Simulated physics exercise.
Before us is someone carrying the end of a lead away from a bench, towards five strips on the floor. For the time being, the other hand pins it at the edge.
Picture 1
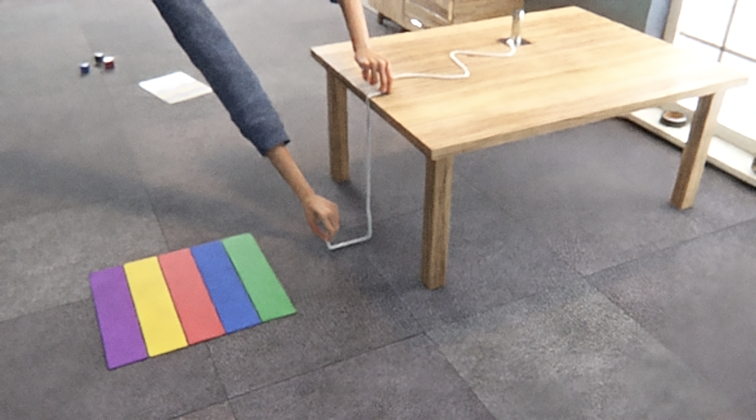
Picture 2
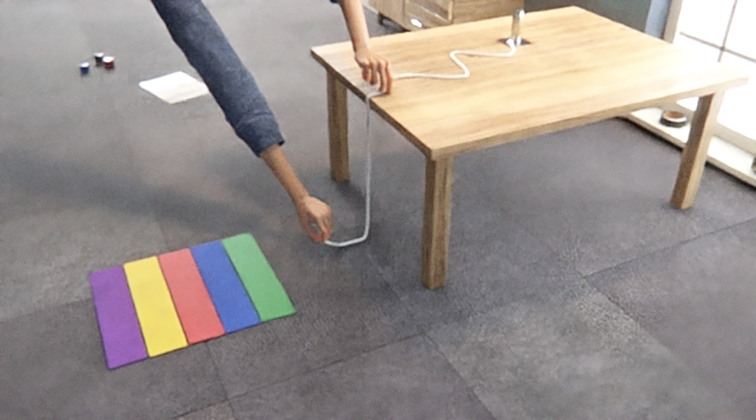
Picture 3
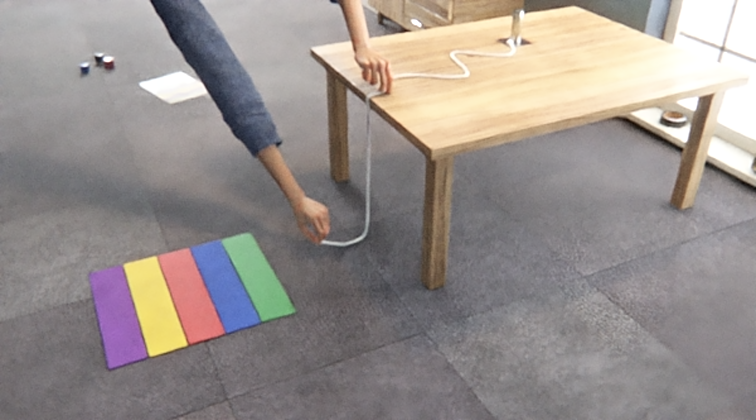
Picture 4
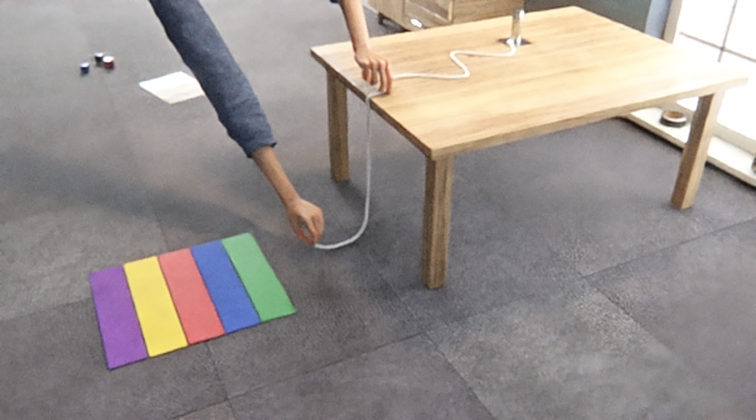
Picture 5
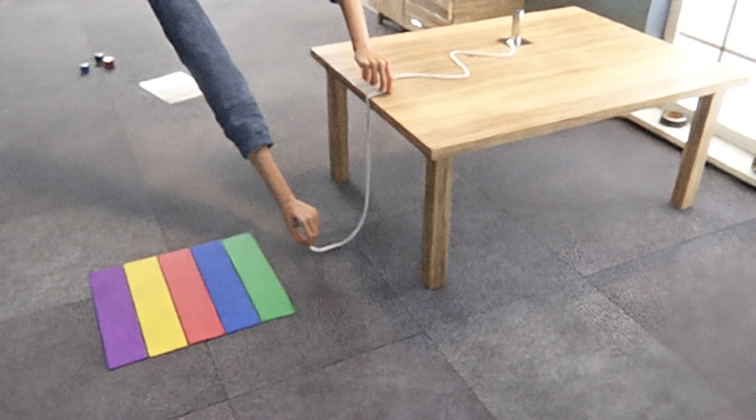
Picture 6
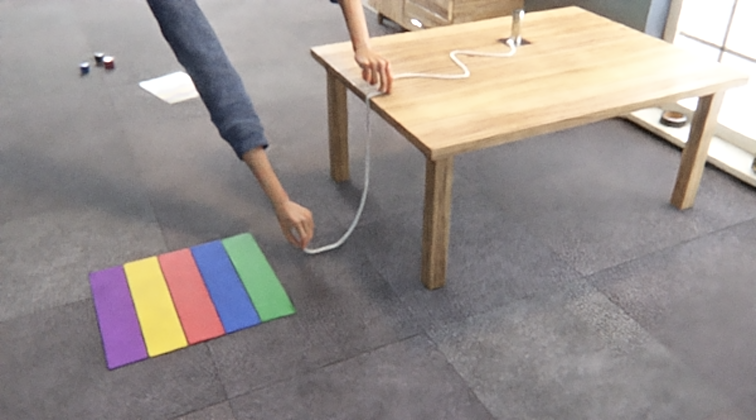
At the start, one hand pins a white cord at the edge of a wooden table while the other holds its end low, near five coloured strips on the floor. The lower hand then draws the end slightly left, and the hanging cord shifts from a sharp bend into a smoother curve.
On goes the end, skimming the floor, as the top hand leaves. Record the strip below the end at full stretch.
Below the end: Purple.
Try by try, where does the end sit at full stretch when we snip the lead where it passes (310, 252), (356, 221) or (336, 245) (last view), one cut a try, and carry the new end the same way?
Cut 1: About (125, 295). Cut 2: About (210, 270). Cut 3: About (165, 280).
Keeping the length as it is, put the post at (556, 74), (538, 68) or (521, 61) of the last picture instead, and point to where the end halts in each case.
Try by try: (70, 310), (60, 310) and (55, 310).
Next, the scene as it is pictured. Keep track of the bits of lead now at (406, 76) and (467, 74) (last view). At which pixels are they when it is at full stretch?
Roughly at (341, 104), and the other roughly at (395, 77).
A little later, end near (173, 280); over red.
Next, end near (129, 292); over purple.
When it is tight, end near (102, 299); over purple. It gets as far as the purple strip.
